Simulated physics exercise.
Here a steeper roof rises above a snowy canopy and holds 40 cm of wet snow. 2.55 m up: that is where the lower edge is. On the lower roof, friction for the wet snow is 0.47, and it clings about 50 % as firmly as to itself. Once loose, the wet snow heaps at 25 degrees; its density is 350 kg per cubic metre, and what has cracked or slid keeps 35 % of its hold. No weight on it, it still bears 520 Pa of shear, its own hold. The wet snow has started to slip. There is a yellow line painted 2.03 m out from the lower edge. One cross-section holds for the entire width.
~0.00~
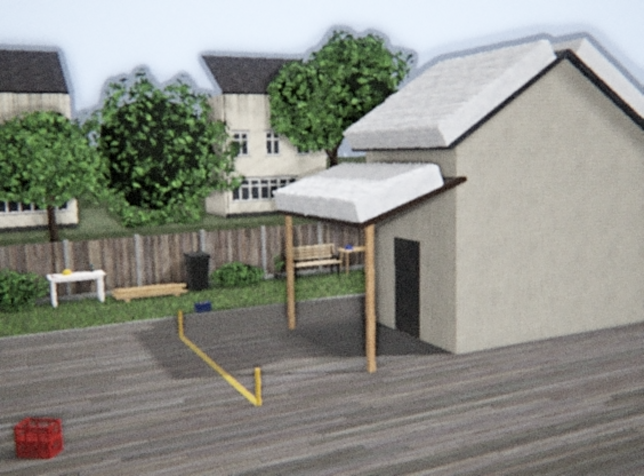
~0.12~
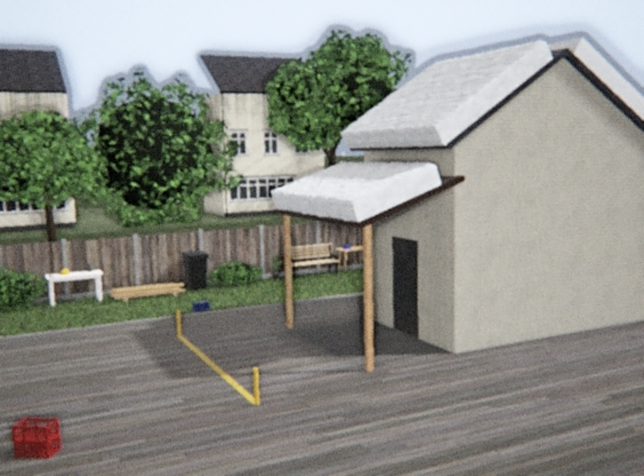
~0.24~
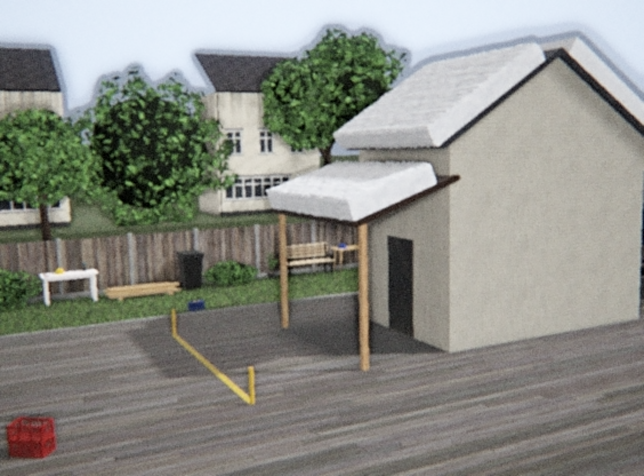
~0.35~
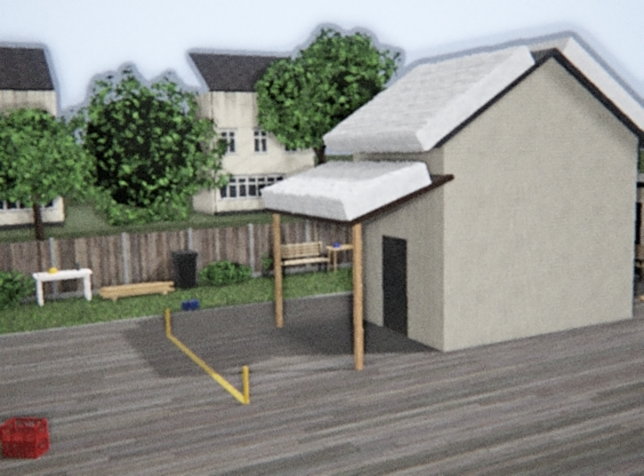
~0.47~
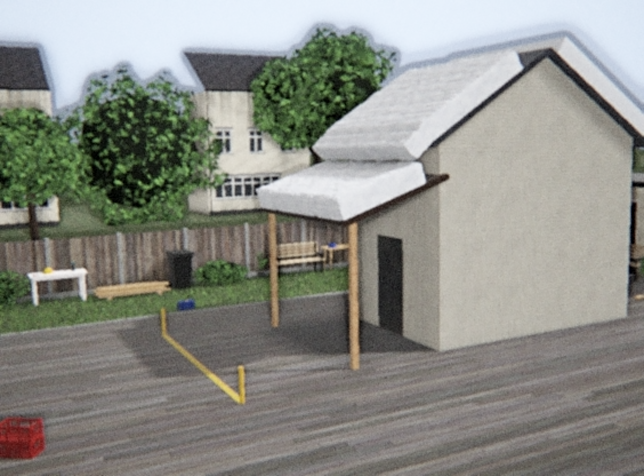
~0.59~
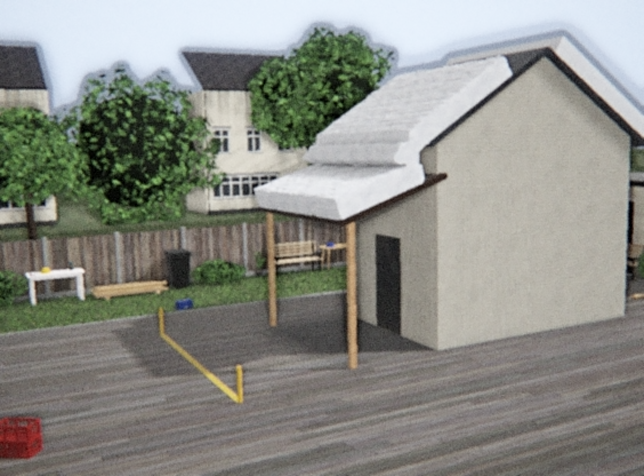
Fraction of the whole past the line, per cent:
31 out of 100.
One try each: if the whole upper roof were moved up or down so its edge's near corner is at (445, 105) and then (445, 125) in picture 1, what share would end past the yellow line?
45 per cent, then 40 per cent.
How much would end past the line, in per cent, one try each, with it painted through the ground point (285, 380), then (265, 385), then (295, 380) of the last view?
One by one: 50 in a hundred, 45 in a hundred, 60 in a hundred.
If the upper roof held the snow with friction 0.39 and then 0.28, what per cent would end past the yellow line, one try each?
I'd say 12 %, followed by 20 %.
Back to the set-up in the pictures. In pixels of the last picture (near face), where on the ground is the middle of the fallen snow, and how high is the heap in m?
Middle near (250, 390); height roughly 0.5 m.
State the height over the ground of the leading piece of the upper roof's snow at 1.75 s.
0.6 m or thereabouts.
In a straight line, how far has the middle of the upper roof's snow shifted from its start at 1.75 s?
It is around 3.8 m from where it started.
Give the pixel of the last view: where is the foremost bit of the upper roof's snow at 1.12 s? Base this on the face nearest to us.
Near (335, 182).
After 1.12 s, none is below the lower edge and 0 % is past the line.
After 1.75 s, 32 % is below the lower edge and 0 % is past the line.
After 2.37 s, 68 % is below the lower edge and 21 % is past the line.
After 3.00 s, 74 % is below the lower edge and 31 % is past the line.
After 4.00 s, at the end, 75 % is below the lower edge and 31 % is past the line.
